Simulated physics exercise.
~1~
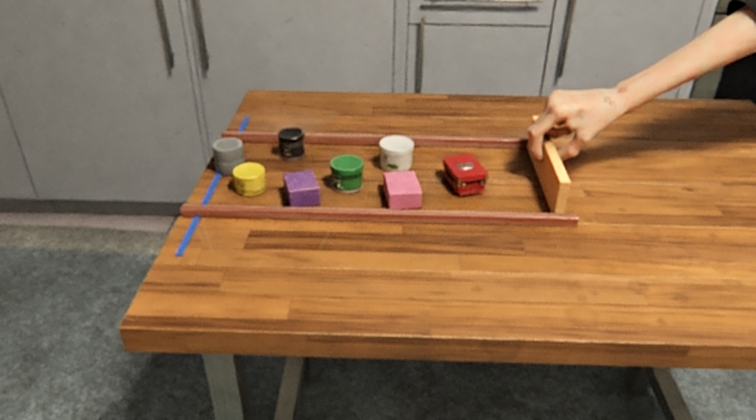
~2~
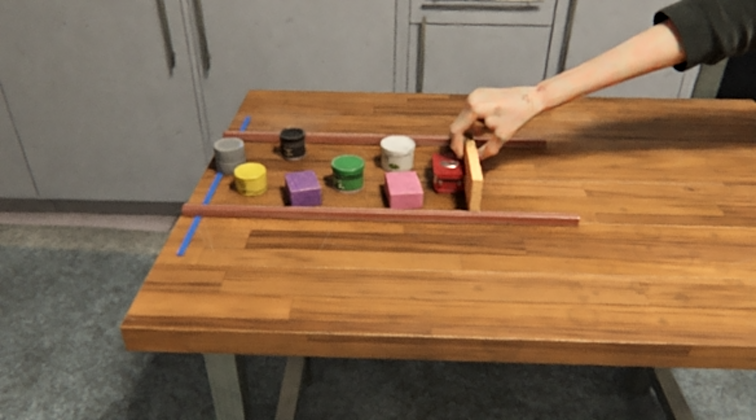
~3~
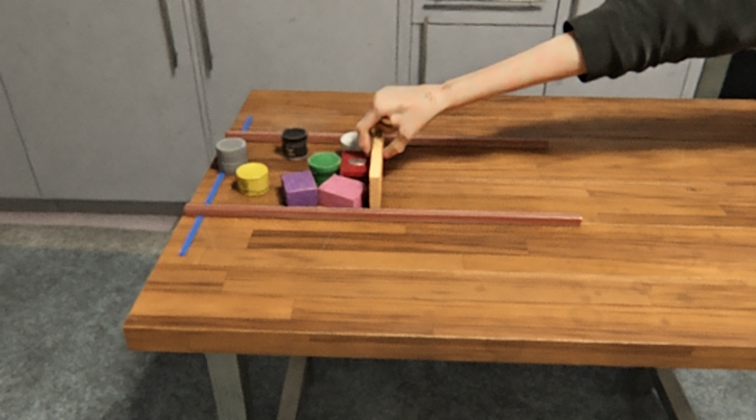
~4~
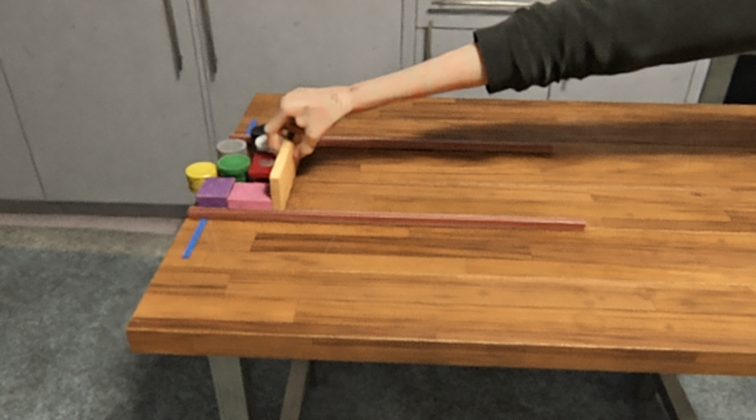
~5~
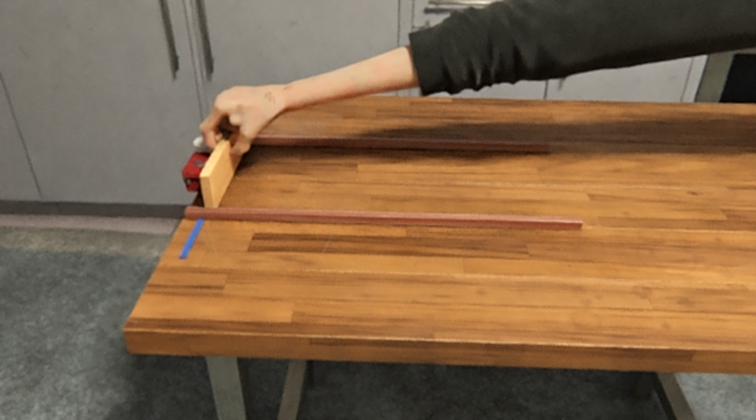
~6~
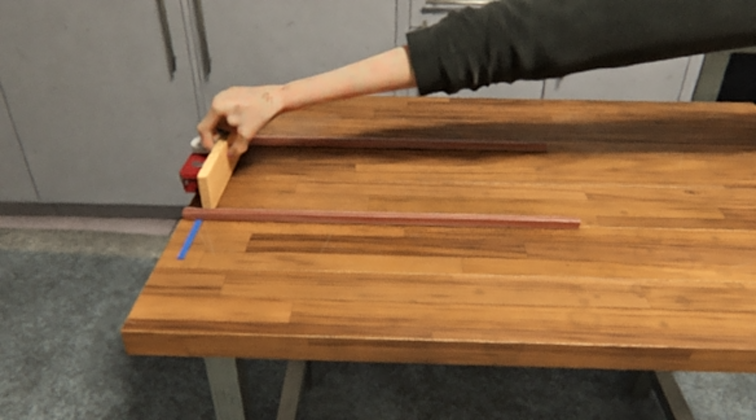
On a wooden tabletop, a hand sweeping a board leftward between two rails, pushing small pots and blocks off the edge.
